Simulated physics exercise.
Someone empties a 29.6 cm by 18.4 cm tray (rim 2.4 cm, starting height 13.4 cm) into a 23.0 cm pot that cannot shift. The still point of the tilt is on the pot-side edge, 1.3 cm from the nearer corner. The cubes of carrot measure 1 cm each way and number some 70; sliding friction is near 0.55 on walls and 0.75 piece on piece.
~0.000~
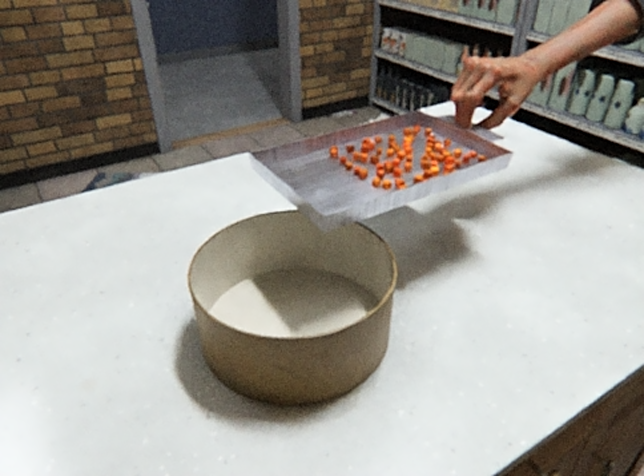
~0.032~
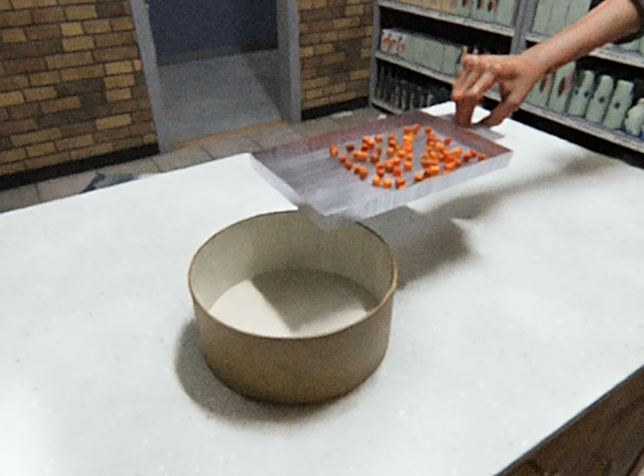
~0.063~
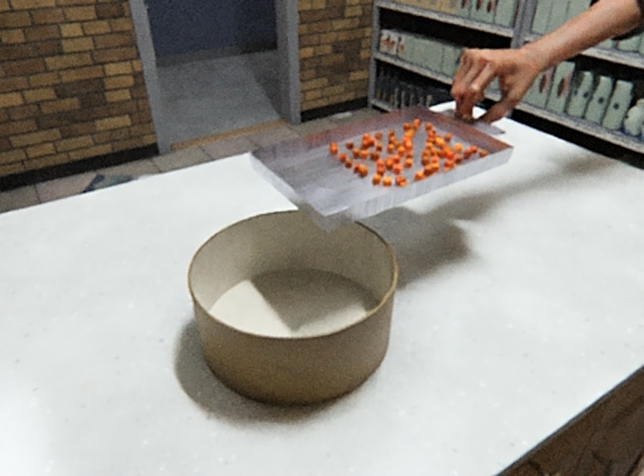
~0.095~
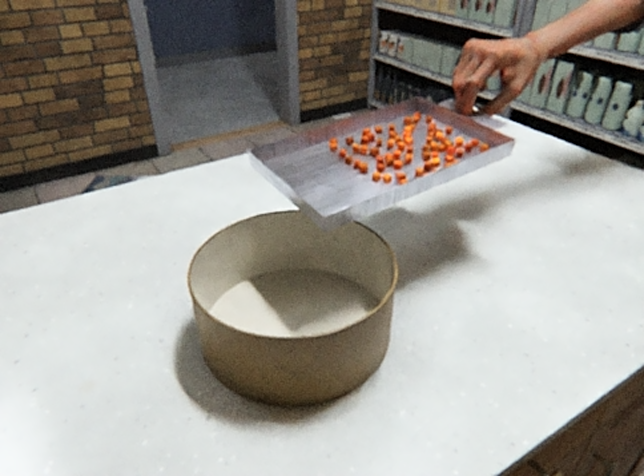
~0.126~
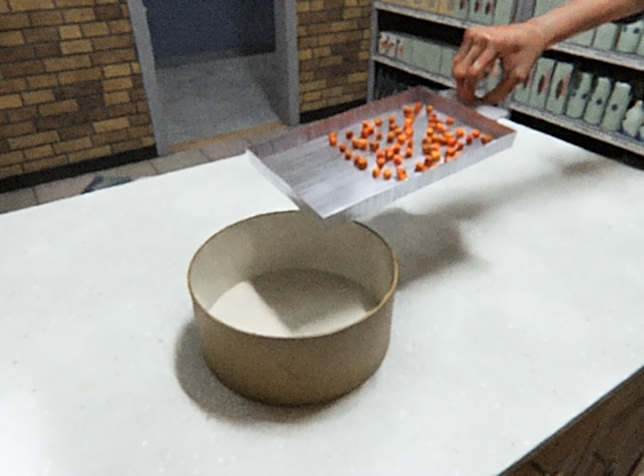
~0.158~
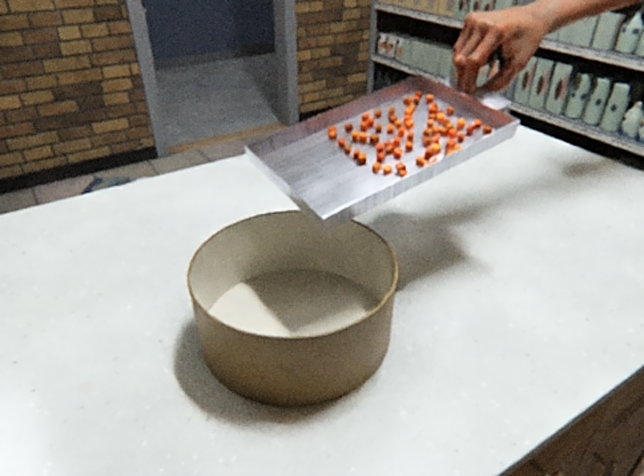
On a white counter, a hand slowly raises one end of a tray of carrot cubes.
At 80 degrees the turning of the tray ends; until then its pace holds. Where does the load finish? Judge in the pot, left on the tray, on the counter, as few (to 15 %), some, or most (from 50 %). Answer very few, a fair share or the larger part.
Pot: The larger part, tray: A fair share, counter: Very few.
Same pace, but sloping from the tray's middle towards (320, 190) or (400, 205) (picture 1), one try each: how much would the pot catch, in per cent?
About 55 and 30 per cent.
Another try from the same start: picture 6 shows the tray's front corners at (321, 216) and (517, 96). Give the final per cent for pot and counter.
Pot 90, counter 5.
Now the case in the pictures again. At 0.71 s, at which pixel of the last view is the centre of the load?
Near (328, 189).
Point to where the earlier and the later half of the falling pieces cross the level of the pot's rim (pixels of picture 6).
At about (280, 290), then at (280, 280).
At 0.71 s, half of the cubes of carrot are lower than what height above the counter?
About 18 cm.
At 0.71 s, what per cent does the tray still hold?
Roughly 100 per cent.
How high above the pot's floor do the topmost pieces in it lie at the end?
About 1.5 cm.
After 0.49 s, tilt 45 degrees; the tray holds 100 %, the pot 0 %.
Then, at 0.71 s, tilt 67 degrees; the tray holds 100 %, the pot 0 %.
After 1.04 s, tilt 80 degrees; the tray holds 30 %, the pot 70 %.
By 1.9 s all is still; pot 70 %, tray 30 %, counter 0 %.
